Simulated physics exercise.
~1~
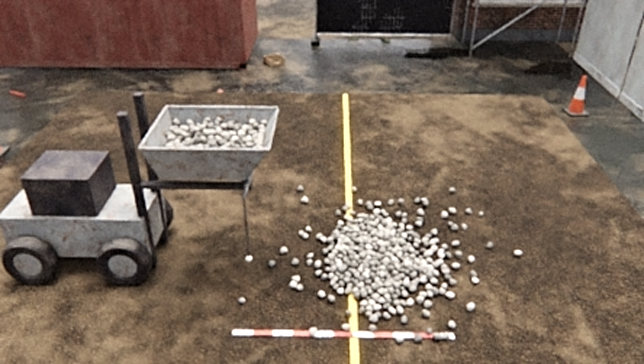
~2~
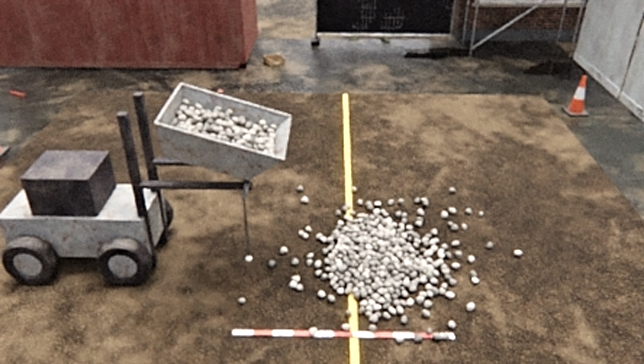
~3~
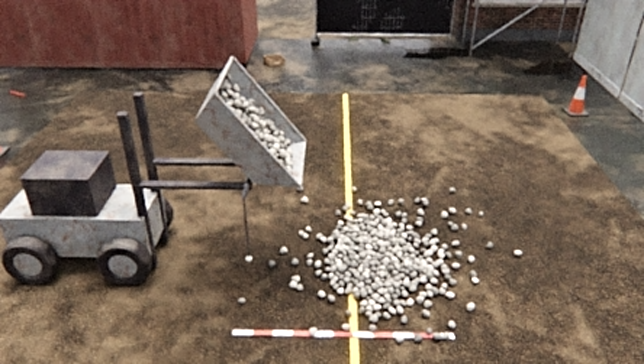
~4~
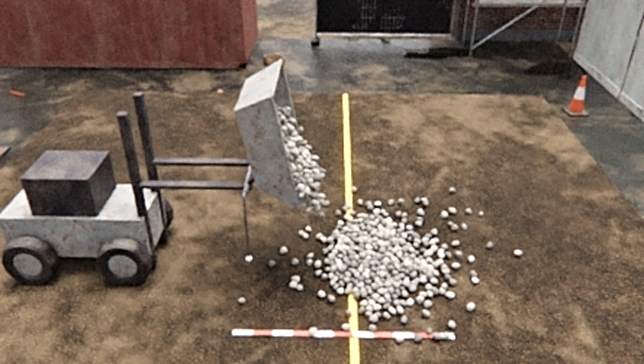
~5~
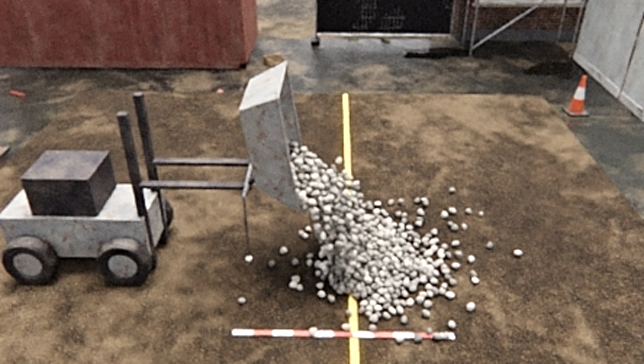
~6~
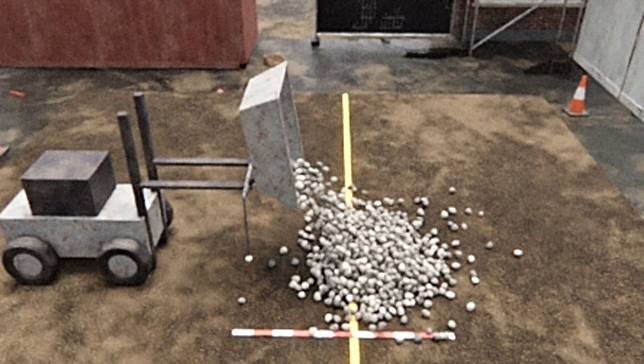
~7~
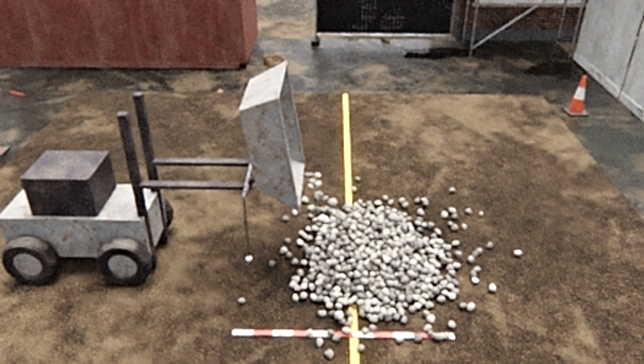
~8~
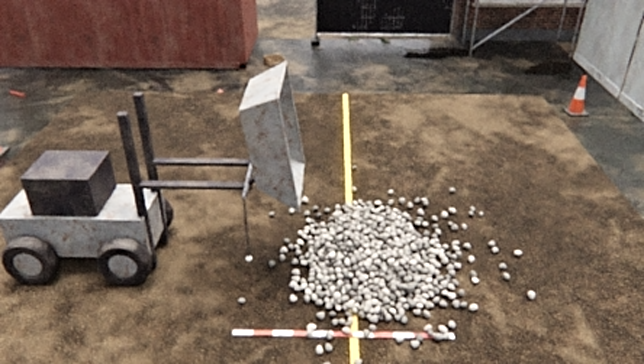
A pale grey skip full of whitish stones, held out on the arms of a small fork truck at the left, begins to tip to the right. A heap of the same stones already lies on the brown ground across a yellow line, behind a red and white rod. The skip swings steeper while its load slides towards the lower edge, then stones start spilling out. They pour down onto the left side of the heap and spread over the line. The stream thins until the steeply tilted skip is empty, leaving a broader heap on both sides.
